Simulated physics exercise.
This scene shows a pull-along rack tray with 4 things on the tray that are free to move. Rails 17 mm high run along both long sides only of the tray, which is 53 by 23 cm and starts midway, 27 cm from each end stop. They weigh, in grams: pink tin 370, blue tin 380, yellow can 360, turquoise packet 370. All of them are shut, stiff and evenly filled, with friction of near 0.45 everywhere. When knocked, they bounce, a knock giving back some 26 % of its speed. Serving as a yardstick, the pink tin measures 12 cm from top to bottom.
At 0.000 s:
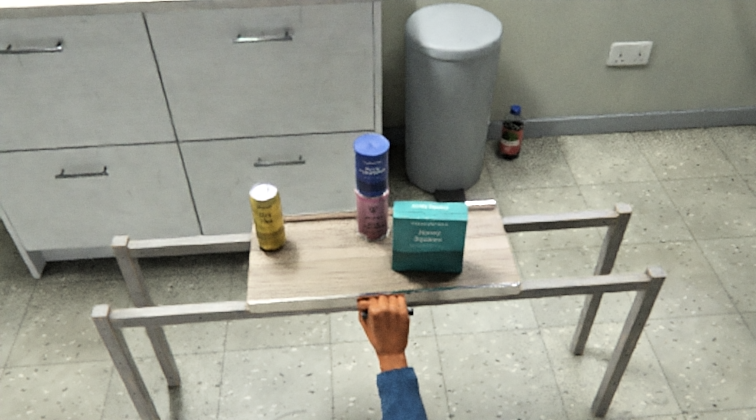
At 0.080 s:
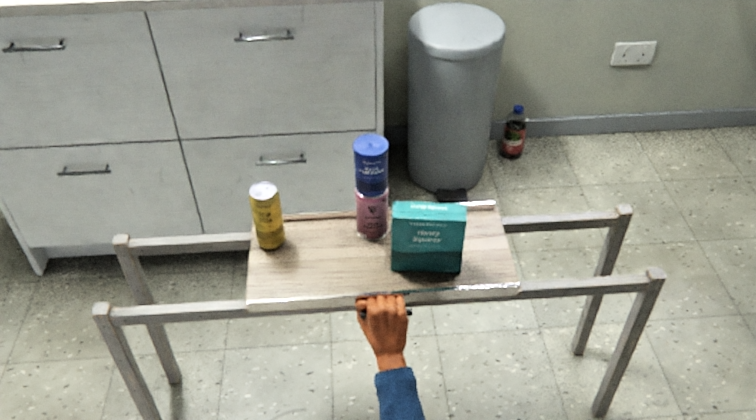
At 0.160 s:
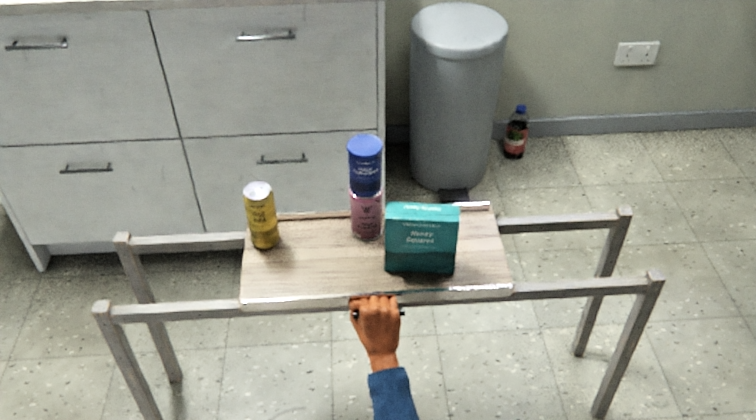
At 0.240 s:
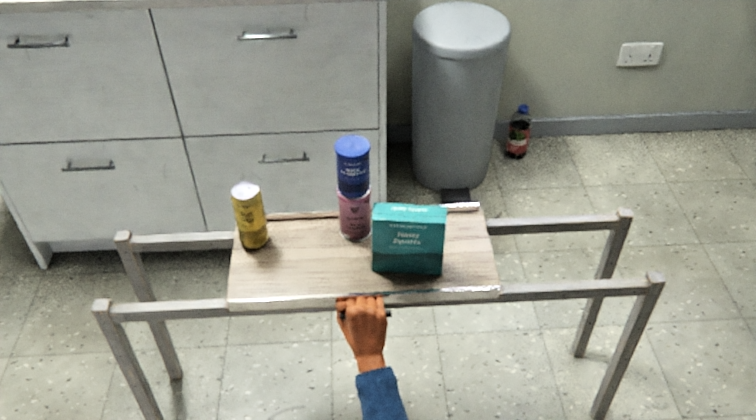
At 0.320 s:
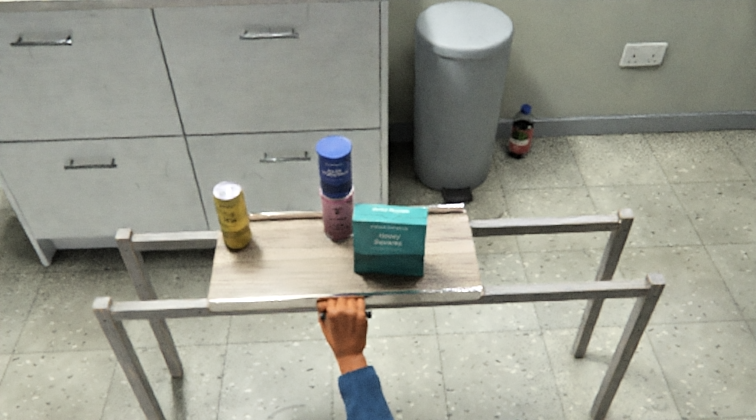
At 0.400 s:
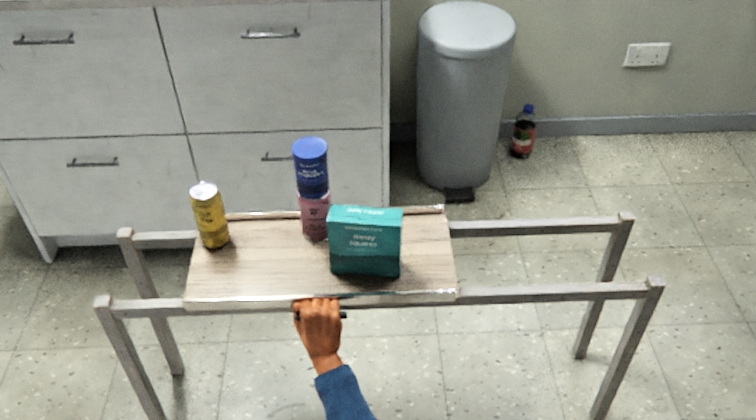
A wooden tray on a metal rack slides to the left, slowly at first and then farther, as a hand in a blue sleeve grips its front edge and moves with it. On it ride a yellow can at left, a blue tin stacked on a pink tin, and a turquoise packet at right, all staying upright. The view looks down on a tiled room with drawers, a grey bin and a bottle.
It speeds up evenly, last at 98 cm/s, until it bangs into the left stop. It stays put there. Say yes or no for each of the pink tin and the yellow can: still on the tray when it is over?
Pink tin - yes; yellow can - no.
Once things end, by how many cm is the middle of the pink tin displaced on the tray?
14 cm.
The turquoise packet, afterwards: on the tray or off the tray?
When everything stops, the turquoise packet is still in bounds.
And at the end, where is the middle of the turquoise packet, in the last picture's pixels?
End point: Approx. (242, 246).
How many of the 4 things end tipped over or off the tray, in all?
3.
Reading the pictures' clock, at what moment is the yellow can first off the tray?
Near 0.6 s on the clock.
Around 0.70 s, tray 27 cm left; yellow can now off the tray; pink tin at 23° to upright near (217, 212); blue tin at 23° to upright.
Around 0.90 s, tray 27 cm left; blue tin now off the tray; pink tin on its side near (184, 224); turquoise packet shifted 10 cm.
Around 1.20 s, tray 27 cm left; pink tin on its side near (183, 224); turquoise packet shifted 10 cm.
Finally (1.5 s), off the tray, blue tin and yellow can; on their side or leaning hard on the tray, pink tin; not toppled but over 5 cm from the start, turquoise packet. In the last view, pink tin near (183, 224).
